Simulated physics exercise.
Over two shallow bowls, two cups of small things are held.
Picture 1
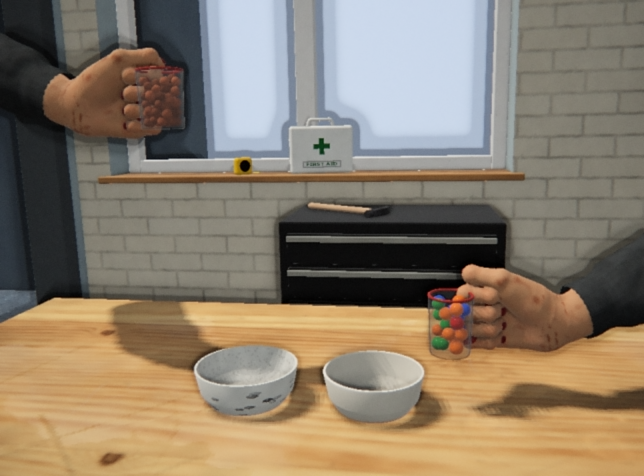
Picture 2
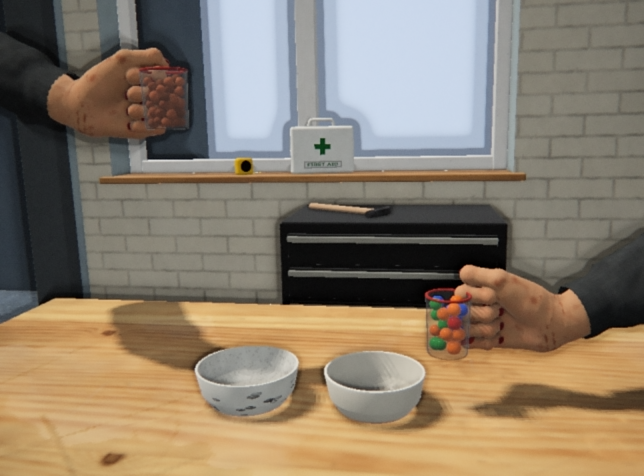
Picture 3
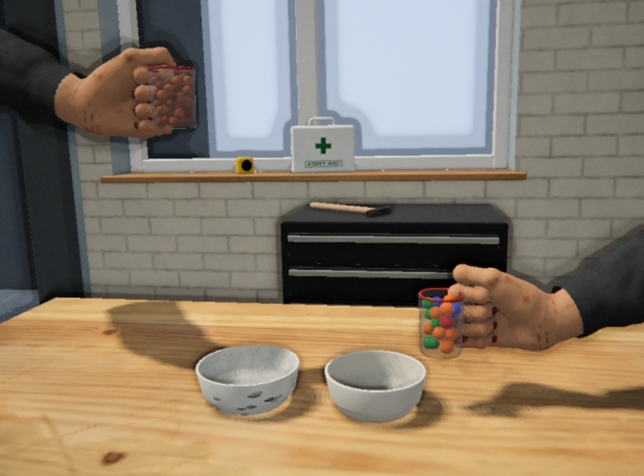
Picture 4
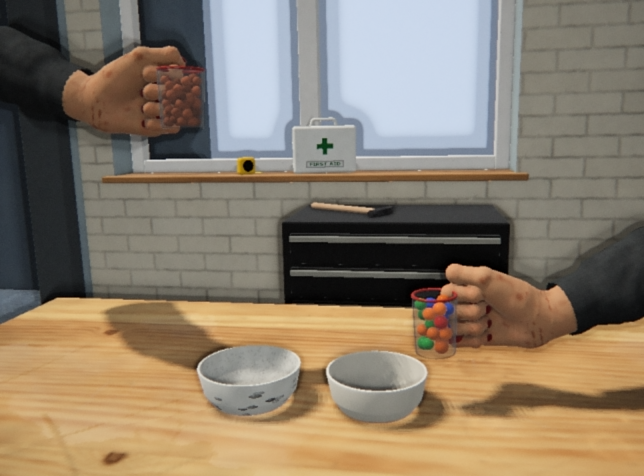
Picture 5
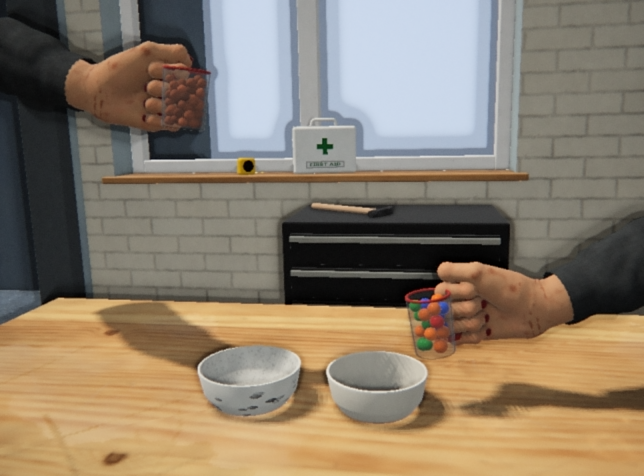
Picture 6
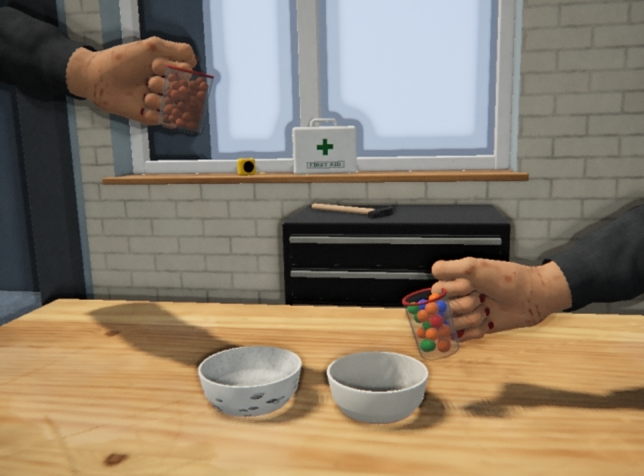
Two hands, each holding a clear cup of small balls, moved slightly inward above two empty bowls on a wooden table, the left one held much higher, then both tilted their cups a little.
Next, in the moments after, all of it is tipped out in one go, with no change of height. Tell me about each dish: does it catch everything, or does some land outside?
Outcome: Left dish: Partial capture; right: Full capture.
Then, 0.39 s on from there, left, the whole lot still in the cup; right, the whole lot still in the cup.
Then, 0.89 s on from there, left, the whole lot still in the cup; right, the whole lot still in the cup.
Then, 1.43 s on from there, left, the bulk still in the cup, a little in the air; right, near half still in the cup, near half in the dish, a little in the air.
In the end, left, the bulk in the dish, a little outside the dish; right, the whole lot in the dish, none at all outside the dish.
